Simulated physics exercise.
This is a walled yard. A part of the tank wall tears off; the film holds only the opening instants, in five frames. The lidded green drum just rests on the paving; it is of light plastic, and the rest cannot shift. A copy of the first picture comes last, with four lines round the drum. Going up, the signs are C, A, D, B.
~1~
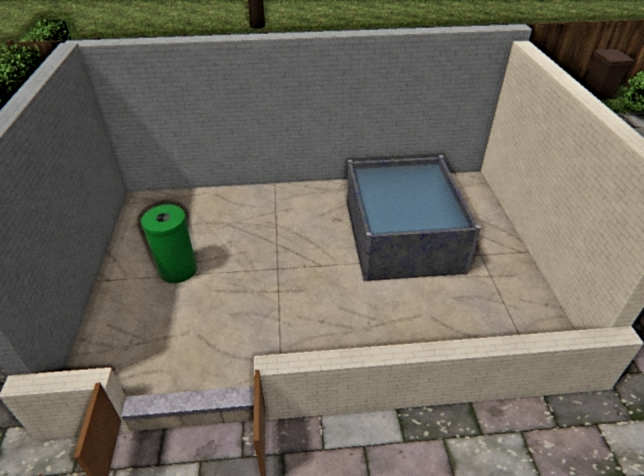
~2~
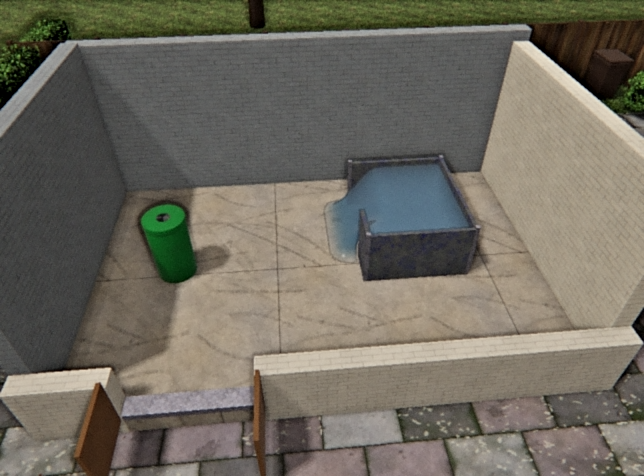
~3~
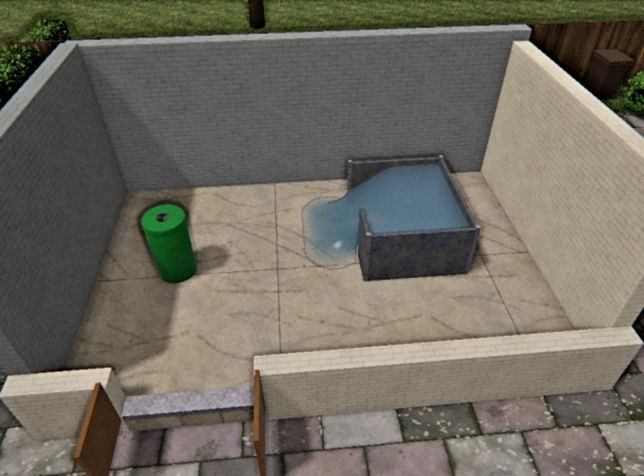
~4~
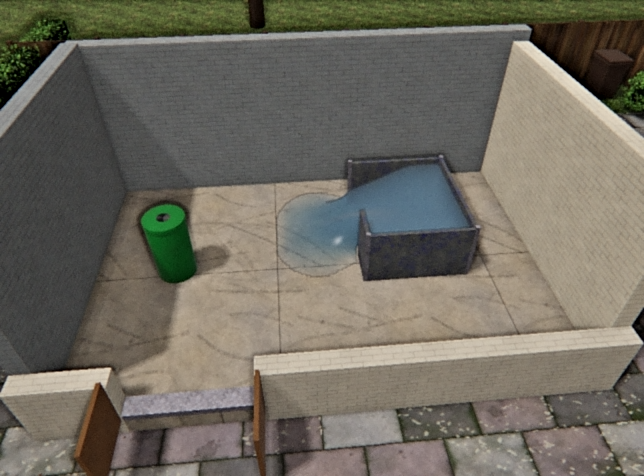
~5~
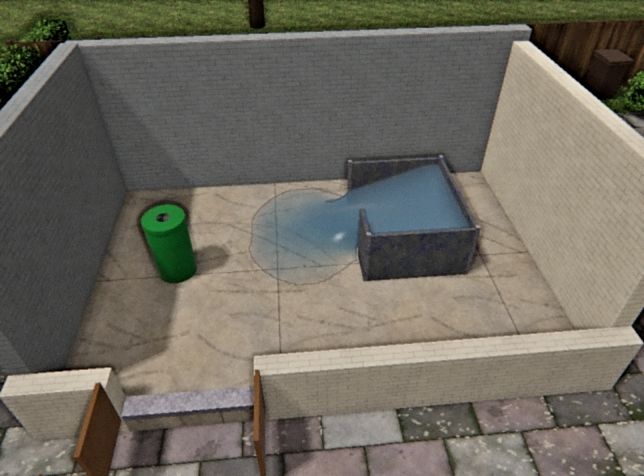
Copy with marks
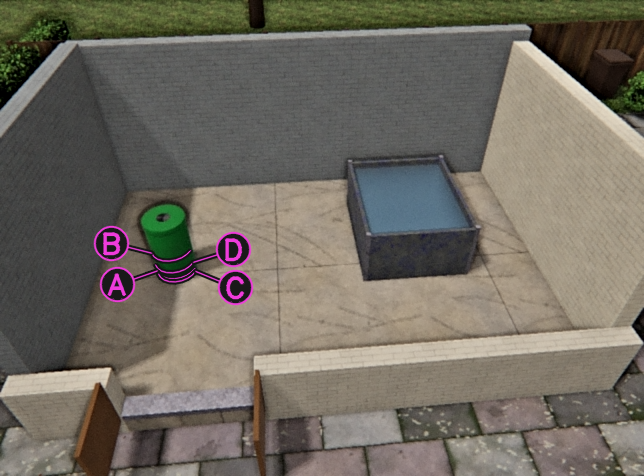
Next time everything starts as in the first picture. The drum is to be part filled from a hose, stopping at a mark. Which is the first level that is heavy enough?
Level B just does it.
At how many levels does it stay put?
One.
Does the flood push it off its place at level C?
Yes, it does.
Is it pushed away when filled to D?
Yes.
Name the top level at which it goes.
D it is.
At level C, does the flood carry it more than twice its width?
Yes, clearly.
In magenta, A at (174, 278); B at (169, 261); C at (175, 281); D at (172, 272); from the bottom up C, A, D, B.
If A is chosen, it is washed out through the gate.
If B is chosen, it does not move.
If C is chosen, it is washed out through the gate.
If D is chosen, it is pushed about its own width away.
